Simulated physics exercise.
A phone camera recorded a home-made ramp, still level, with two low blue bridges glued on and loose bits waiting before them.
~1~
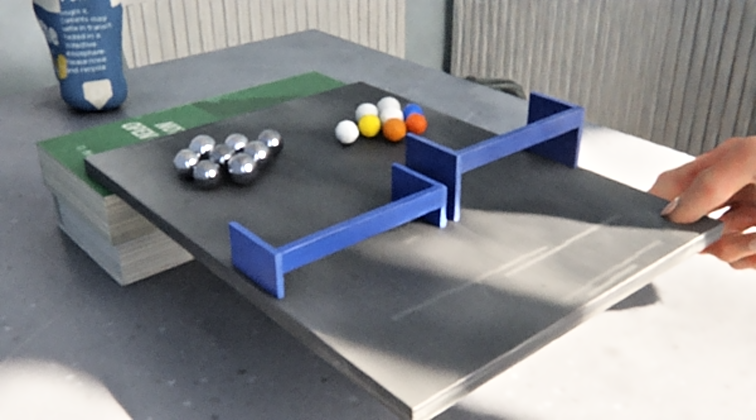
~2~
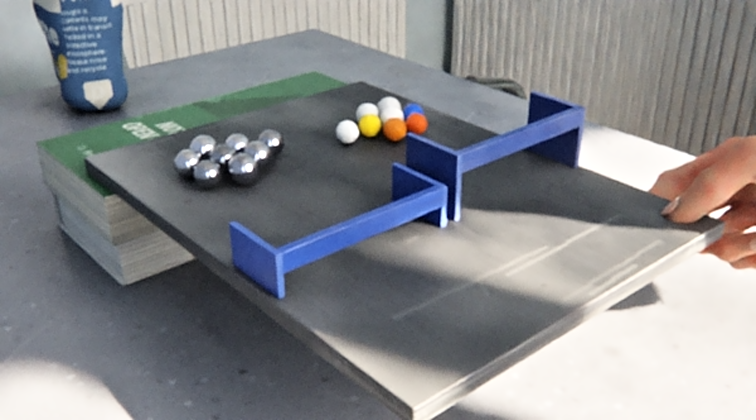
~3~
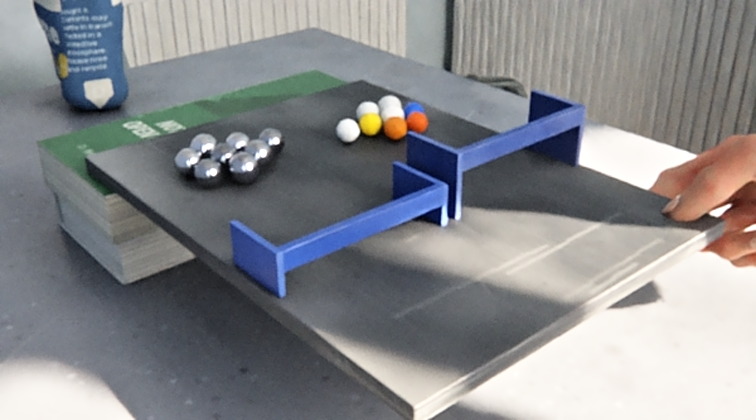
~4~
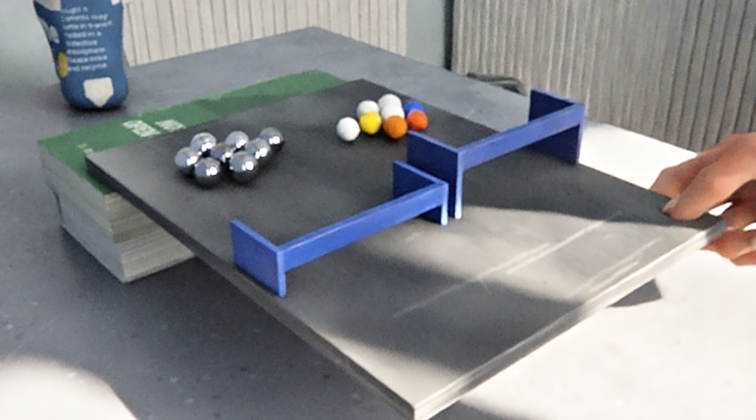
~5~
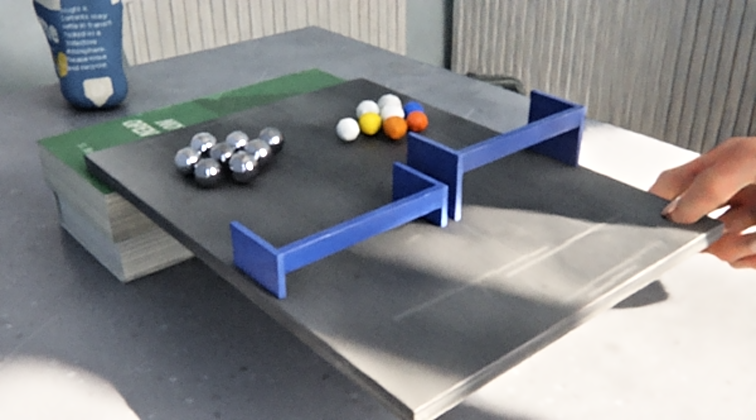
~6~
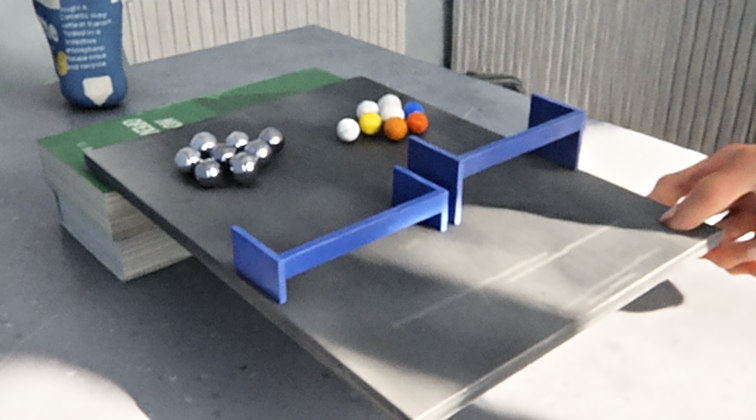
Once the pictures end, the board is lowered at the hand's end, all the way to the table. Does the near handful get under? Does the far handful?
As it turns out, the near handful is kept back and the far handful clears the bar.
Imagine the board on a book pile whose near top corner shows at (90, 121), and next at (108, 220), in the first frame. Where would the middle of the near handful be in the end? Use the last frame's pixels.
The middle should sit around (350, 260) in the first case and around (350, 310) in the second.
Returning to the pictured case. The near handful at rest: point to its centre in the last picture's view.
Around (355, 295).
Then, 0.38 s past the last view, board sloping at 11°; near handful on its way down; far handful on its way down.
Then, 0.71 s past the last view, board resting at 14°; near handful has reached its gate; far handful all past its gate.
Finally, board resting at 14°; near handful gathered behind its gate; far handful all past its gate.
